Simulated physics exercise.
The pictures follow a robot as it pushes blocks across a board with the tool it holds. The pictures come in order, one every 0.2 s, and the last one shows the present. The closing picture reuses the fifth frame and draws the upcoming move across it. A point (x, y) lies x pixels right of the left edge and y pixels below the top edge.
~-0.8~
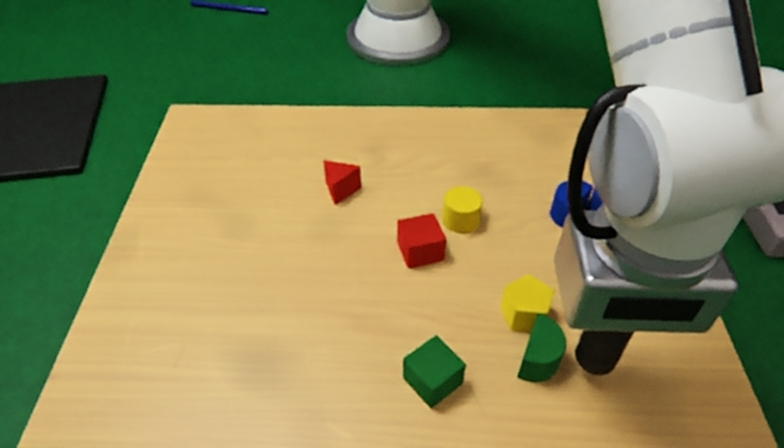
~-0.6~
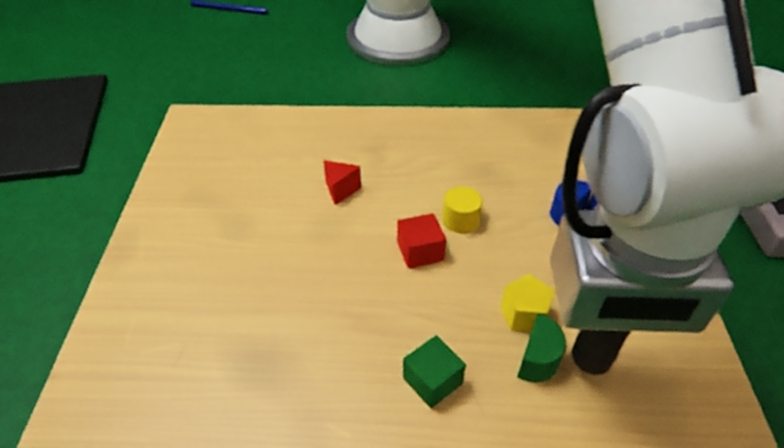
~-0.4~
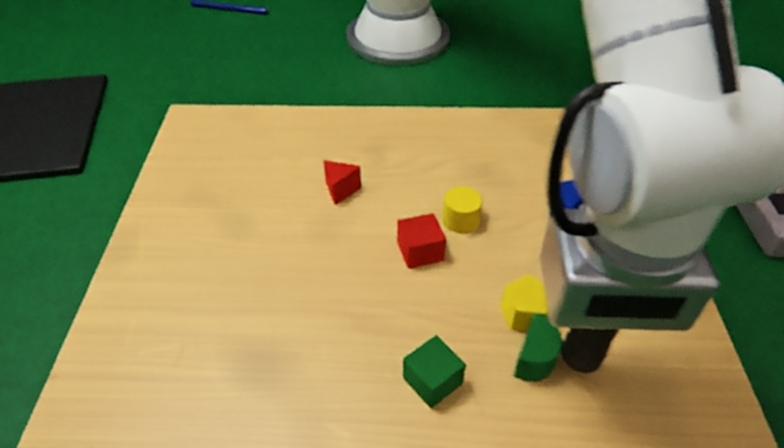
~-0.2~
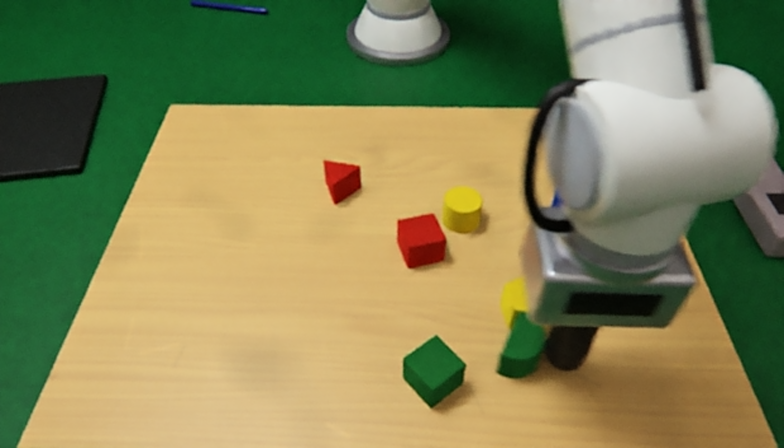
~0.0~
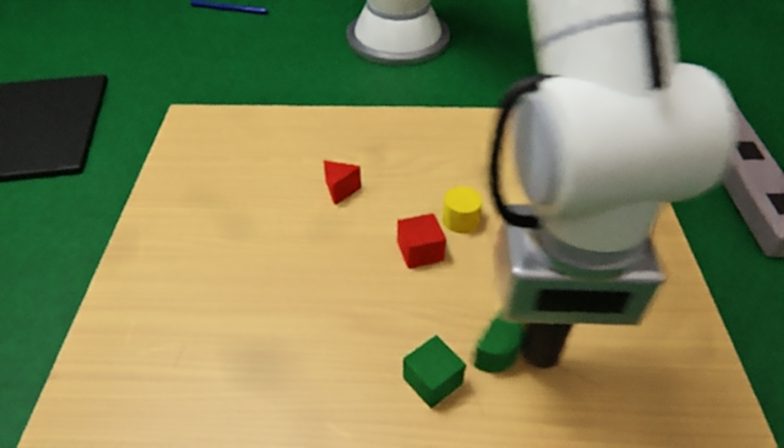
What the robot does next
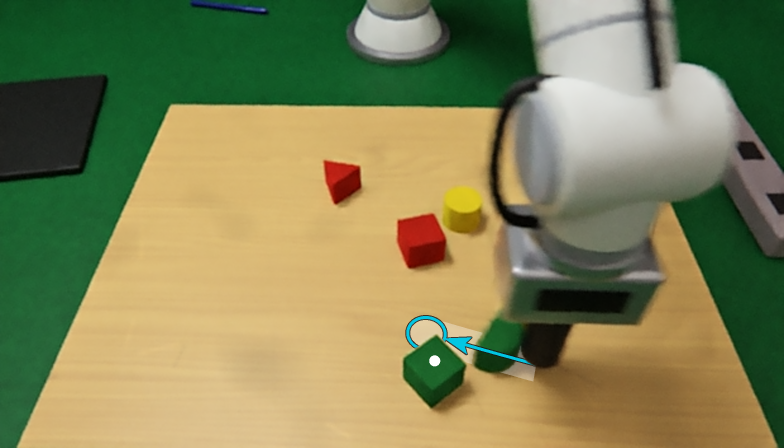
A white robot arm slid left across the wooden table, its dark tip pushing the green half-round block toward the green cube, while the other blocks in clear view, red and yellow, stayed still.
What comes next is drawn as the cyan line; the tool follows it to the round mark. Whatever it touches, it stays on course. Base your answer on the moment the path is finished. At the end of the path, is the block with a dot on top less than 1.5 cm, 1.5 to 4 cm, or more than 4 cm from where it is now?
It ends under 1.5 cm away.
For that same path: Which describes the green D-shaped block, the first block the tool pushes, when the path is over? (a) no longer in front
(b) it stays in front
The correct letter is b.
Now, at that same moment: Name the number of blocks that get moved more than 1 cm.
Shifted over 1 cm: One.
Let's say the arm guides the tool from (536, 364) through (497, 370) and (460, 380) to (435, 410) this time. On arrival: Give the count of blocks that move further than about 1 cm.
It's going to be two.
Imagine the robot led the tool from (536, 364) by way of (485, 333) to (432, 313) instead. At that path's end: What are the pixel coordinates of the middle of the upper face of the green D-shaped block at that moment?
Around pixel (405, 316).
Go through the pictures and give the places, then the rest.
The first picture shows lower end of the tool (595, 358), tops of blocks, green four-sided block (435, 361), green D-shaped block (546, 340).
The second picture shows tool (591, 358), blocks as before.
The third picture shows tool (581, 356), green D-shaped block (542, 339).
The fourth picture shows tool (564, 354), green D-shaped block (525, 337).
The fifth picture shows tool (541, 352), green four-sided block (435, 361), green D-shaped block (502, 332).
The drawn path runs straight from (536, 364) to (426, 333); the dot is on the green four-sided block.
The first path, step by step. One third of the way, tool (502, 341); green D-shaped block (464, 321).
Two thirds of the way, tool (464, 331); green D-shaped block (428, 309).
At the end, tool (428, 320); green four-sided block not moved; green D-shaped block (392, 299).
